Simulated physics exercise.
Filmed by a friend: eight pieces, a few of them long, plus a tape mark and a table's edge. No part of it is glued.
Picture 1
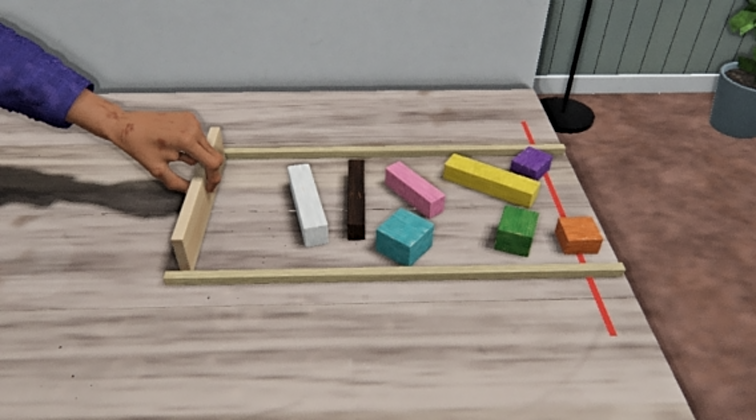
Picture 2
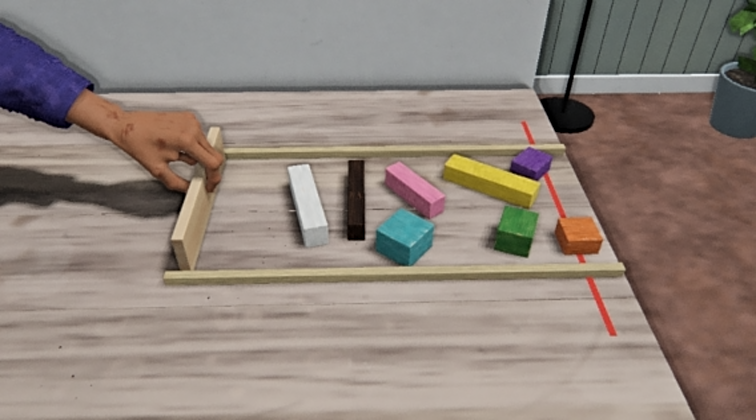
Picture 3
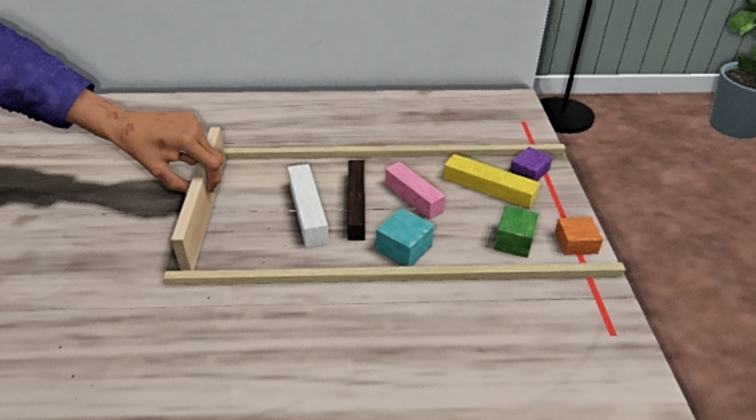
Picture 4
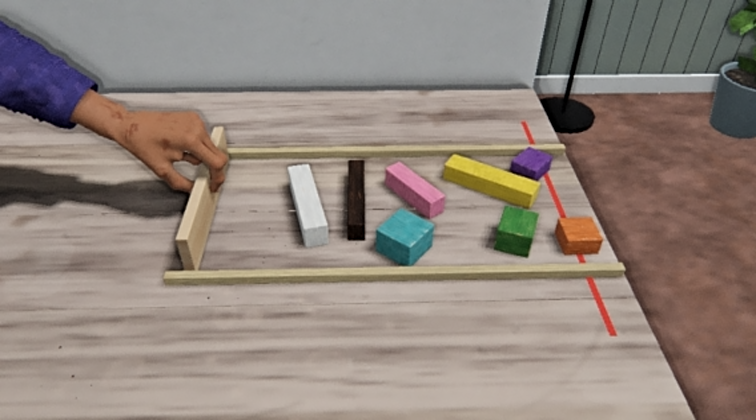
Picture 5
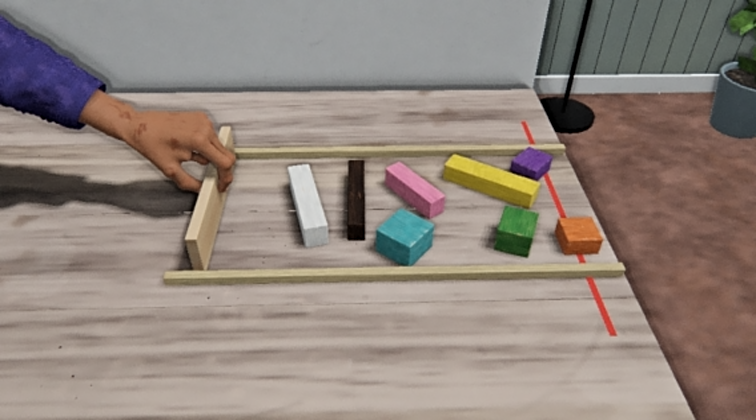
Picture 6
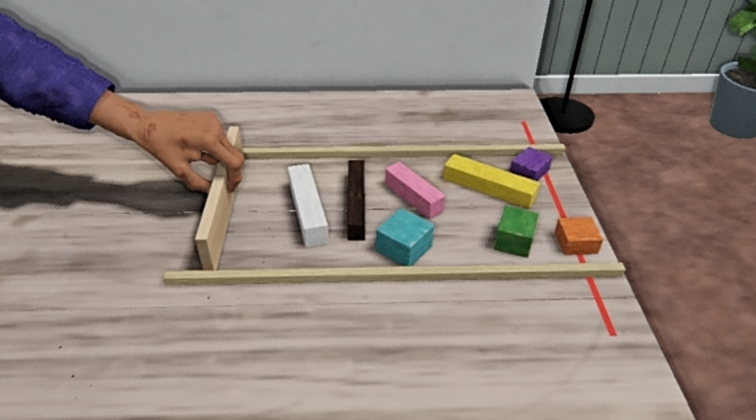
A hand holding still, then sliding a wooden board slightly right between two rails, while the coloured blocks ahead stay motionless.
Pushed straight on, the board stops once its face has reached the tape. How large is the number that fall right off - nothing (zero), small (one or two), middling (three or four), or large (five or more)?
Large - five or more.
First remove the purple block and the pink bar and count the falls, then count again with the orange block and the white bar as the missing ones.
3 for the first case, 3 for the second.
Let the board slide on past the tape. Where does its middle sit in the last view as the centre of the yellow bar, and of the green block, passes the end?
For the yellow bar at (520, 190), for the green block at (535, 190).
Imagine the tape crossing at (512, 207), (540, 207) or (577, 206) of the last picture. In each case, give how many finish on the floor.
In order: 2, 4 and 7.
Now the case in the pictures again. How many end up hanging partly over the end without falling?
The total comes out at 2.
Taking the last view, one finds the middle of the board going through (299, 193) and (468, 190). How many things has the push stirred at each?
I get 1 at the one place and 7 at the other.
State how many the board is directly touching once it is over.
The figure is 2.
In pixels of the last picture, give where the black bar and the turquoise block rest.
Result: One about (587, 190), other about (605, 245).
Early on, none off yet; orange block at rest near (578, 236); purple block at rest near (531, 166); green block at rest near (516, 232).
Finally, the number that fall off is five or more; lost, pink bar, yellow bar, green block, purple block and orange block.
